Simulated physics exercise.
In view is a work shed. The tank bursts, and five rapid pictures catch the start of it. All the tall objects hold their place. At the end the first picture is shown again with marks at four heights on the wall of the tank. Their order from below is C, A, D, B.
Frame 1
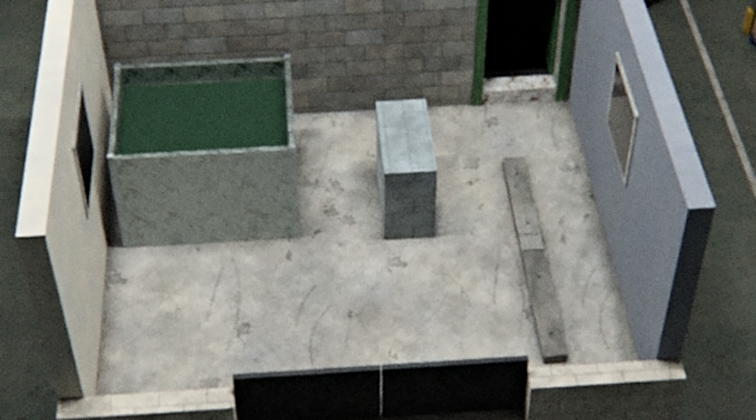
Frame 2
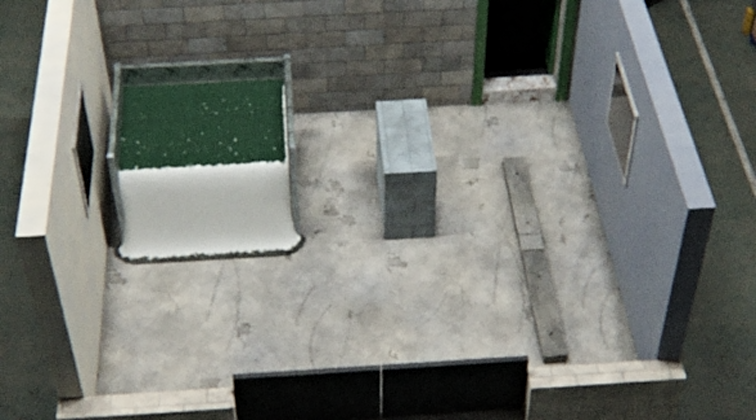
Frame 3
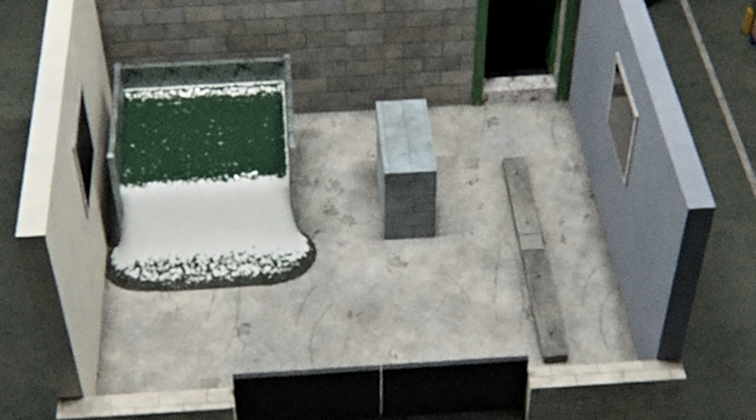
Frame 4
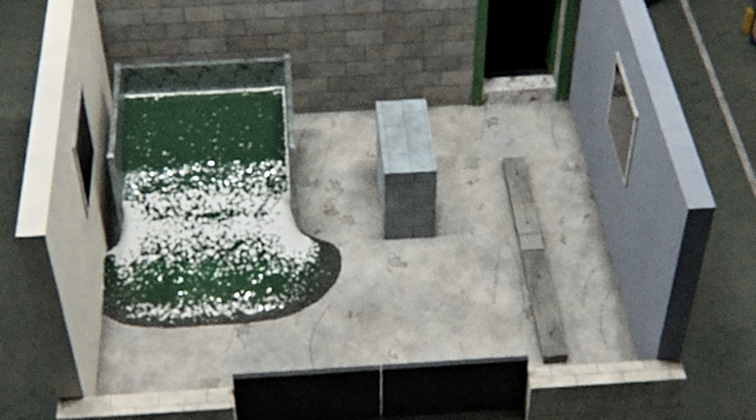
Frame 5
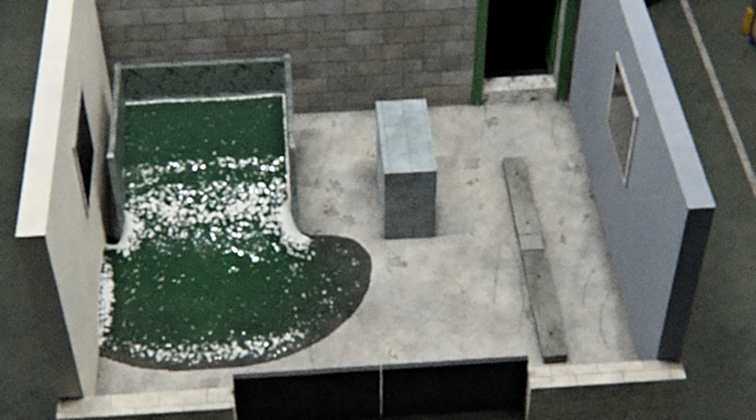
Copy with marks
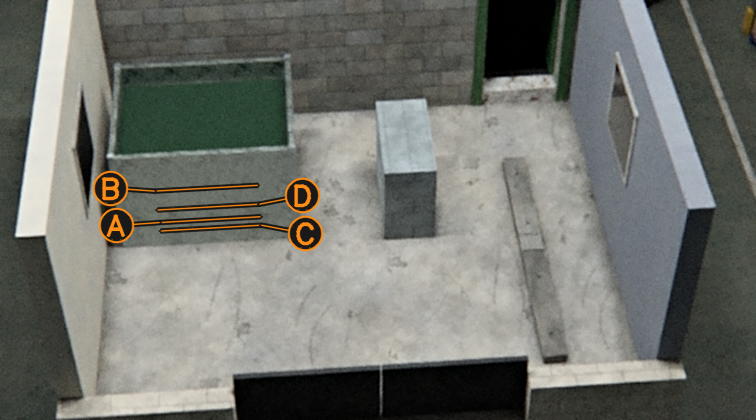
In this clip, green water in a tank at the left of a roofless work shed pours out from its front side and spreads with white foam across the pale floor toward the viewer, while the tall block stays in place.
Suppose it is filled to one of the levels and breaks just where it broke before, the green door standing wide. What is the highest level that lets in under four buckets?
B is the one.
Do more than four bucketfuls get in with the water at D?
No, that is safe.
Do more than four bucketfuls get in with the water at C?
No.
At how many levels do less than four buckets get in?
All of them.
On the marked copy, A at (210, 219); B at (206, 188); C at (211, 228); D at (208, 207); from the bottom up C, A, D, B.
With A, nothing gets over.
With B, a bucket or two gets in.
With C, nothing gets over.
With D, nothing gets over.
